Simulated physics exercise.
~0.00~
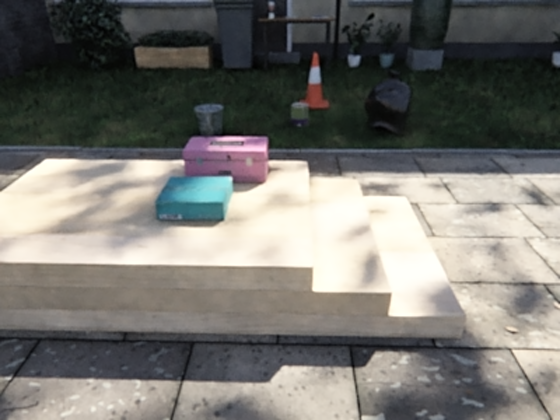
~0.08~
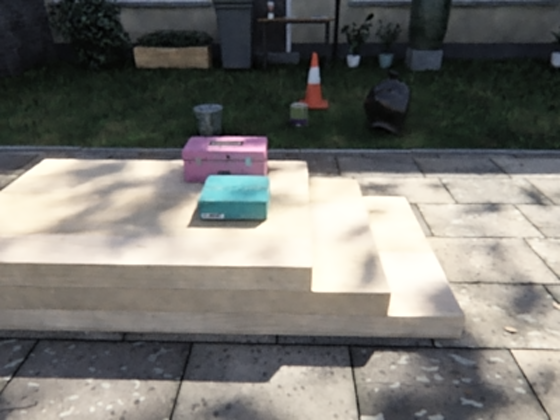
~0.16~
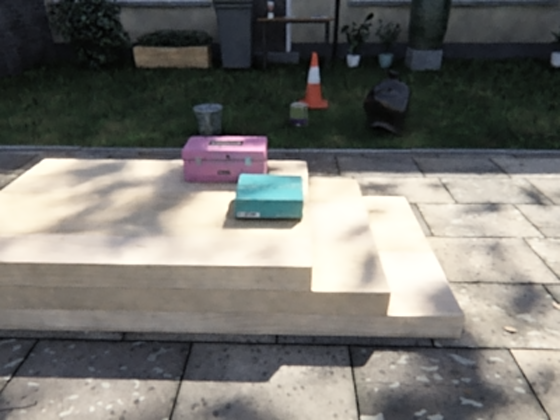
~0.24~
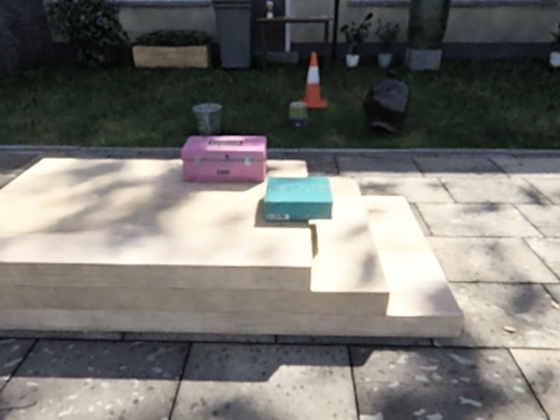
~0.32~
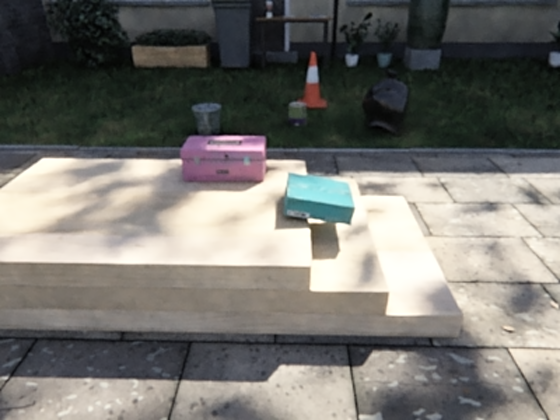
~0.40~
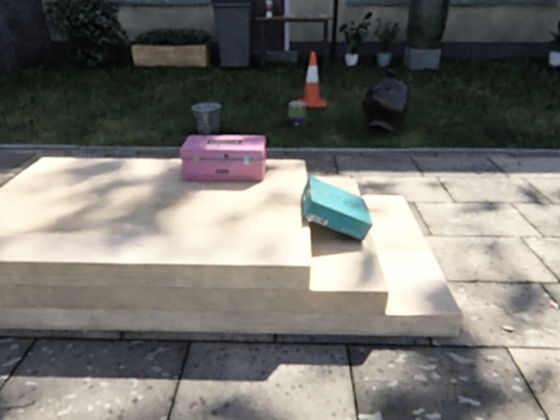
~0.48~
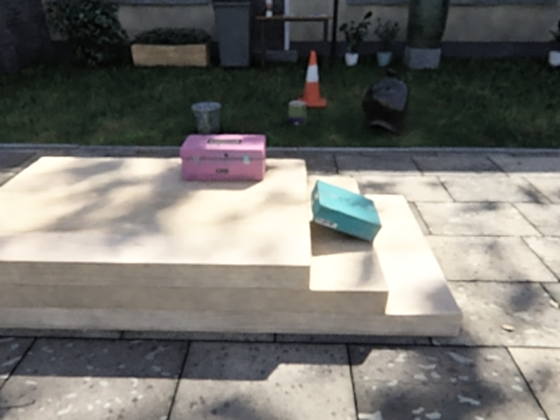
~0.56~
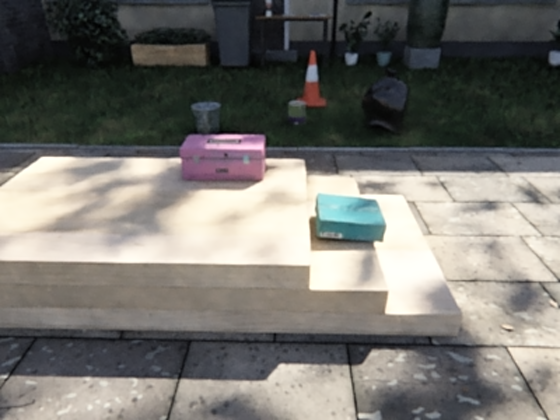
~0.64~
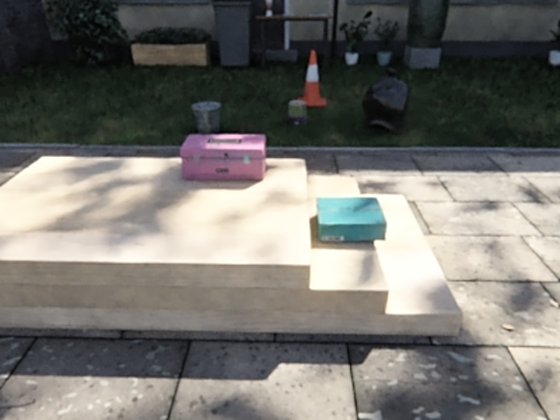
At the start, a closed turquoise box sits in front of a pink toolbox on the landing of a pale, low flight of steps, with grass and an orange cone behind. The turquoise box slides to the right across the landing, moving clear of the toolbox. It reaches the edge, passes over it and tips downward to the right, tilting onto the step below. Then it levels out and settles flat. It ends at rest on that step, still shut, while the pink toolbox remains in its place on the landing.
